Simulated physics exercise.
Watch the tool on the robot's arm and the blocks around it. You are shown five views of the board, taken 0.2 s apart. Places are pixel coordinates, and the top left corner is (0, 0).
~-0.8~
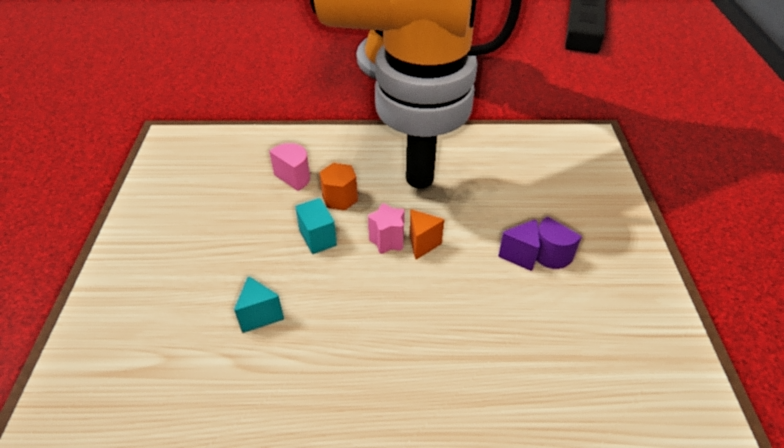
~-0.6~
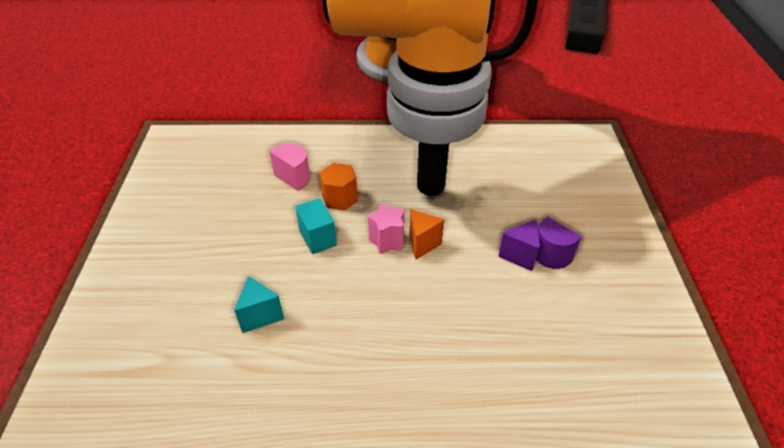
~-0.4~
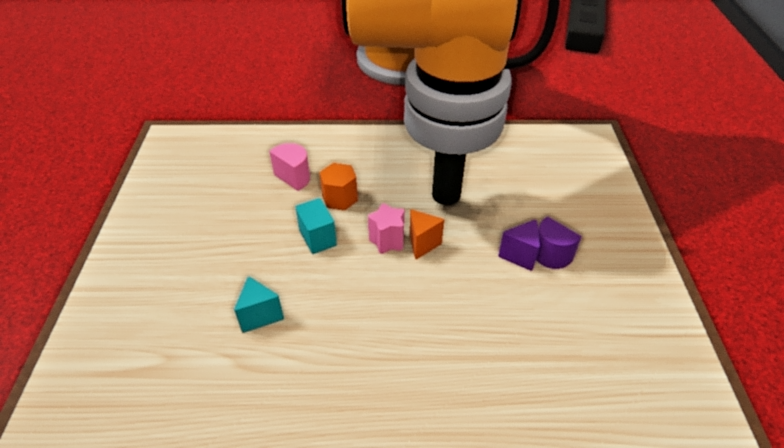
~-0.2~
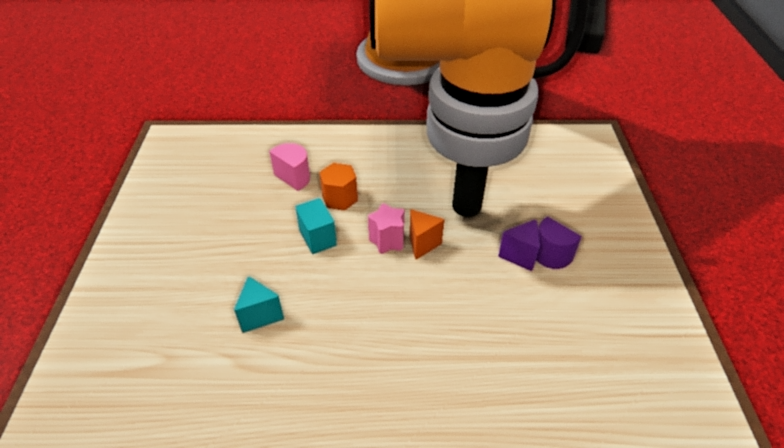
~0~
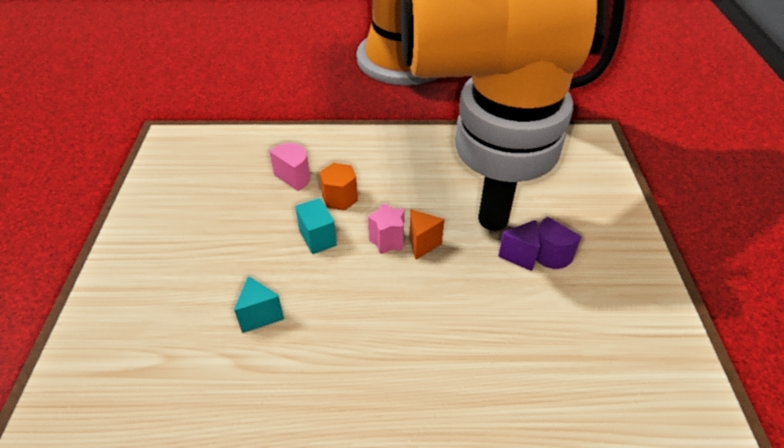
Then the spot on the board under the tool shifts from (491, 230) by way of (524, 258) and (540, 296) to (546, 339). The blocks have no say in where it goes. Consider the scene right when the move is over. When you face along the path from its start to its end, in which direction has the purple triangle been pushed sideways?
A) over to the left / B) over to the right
A - over to the left.
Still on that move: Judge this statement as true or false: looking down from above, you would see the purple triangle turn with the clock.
False - the claim does not hold.
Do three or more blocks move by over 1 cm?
My answer is no.
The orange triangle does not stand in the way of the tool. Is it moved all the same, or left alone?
That block stays.
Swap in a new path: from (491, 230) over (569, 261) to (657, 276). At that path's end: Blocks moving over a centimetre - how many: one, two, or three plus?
Expect two.
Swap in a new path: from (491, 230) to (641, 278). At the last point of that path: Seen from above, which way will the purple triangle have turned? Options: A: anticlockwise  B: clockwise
Option B.
What follows on the original path. One third of the way, tool (527, 249); purple triangle (550, 255), turned 20° anticlockwise; purple D-shaped block (571, 237), turned 25° anticlockwise.
Two thirds of the way, tool (543, 287); purple triangle (576, 286), turned 35° anticlockwise; purple D-shaped block (572, 237), turned 30° anticlockwise.
At the end, tool (549, 330); orange triangle in place; purple triangle (584, 293), turned 55° anticlockwise; purple D-shaped block (572, 237), turned 30° anticlockwise.
